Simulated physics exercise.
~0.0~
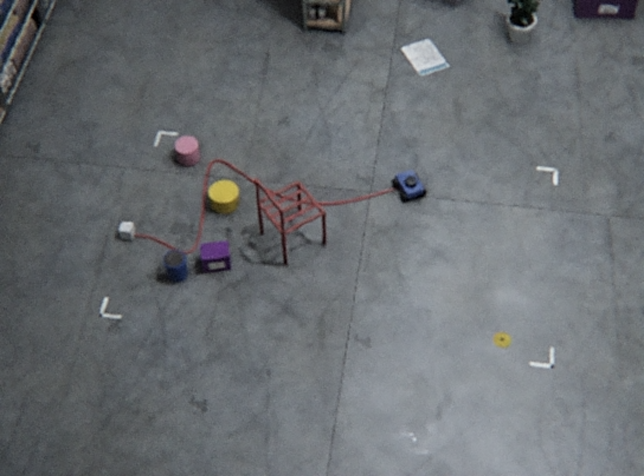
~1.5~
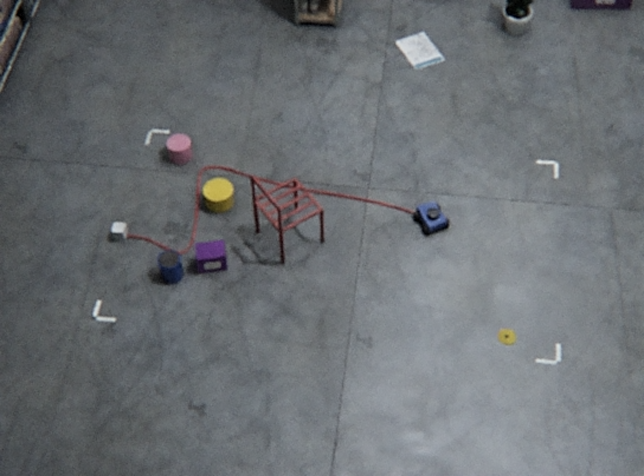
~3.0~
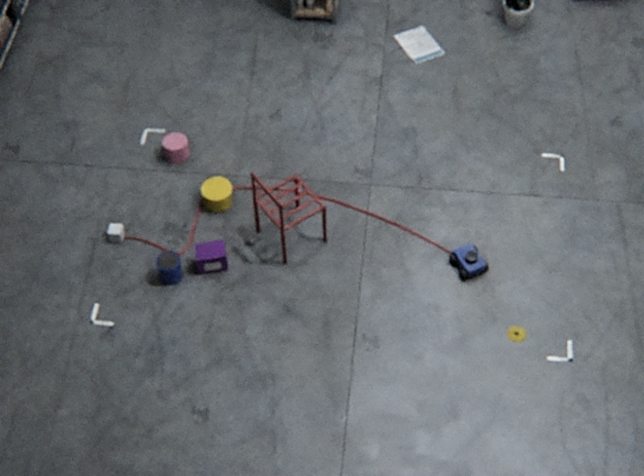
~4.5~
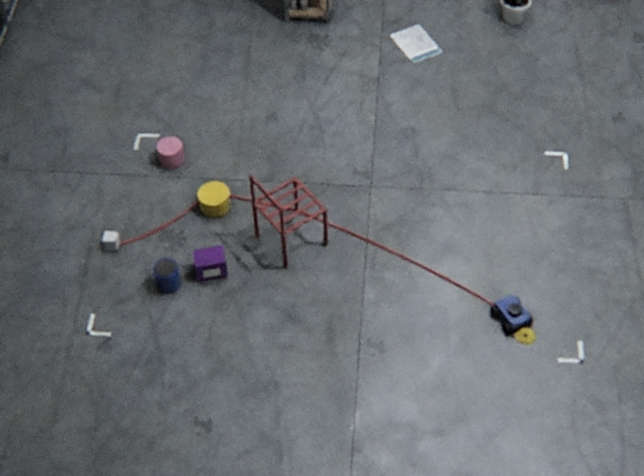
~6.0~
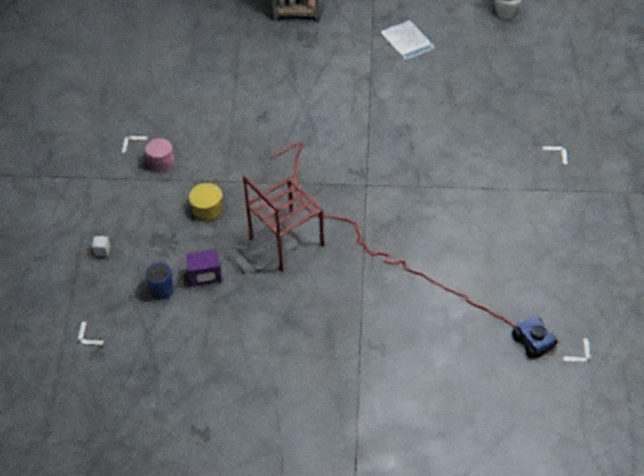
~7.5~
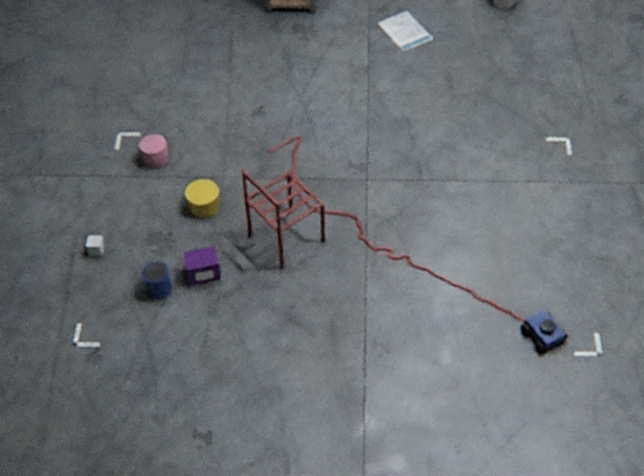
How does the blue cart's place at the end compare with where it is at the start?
At the start the cart is just right of the red chair, level with its top. By the end it is farther right and lower down, near the lower right white corner mark.
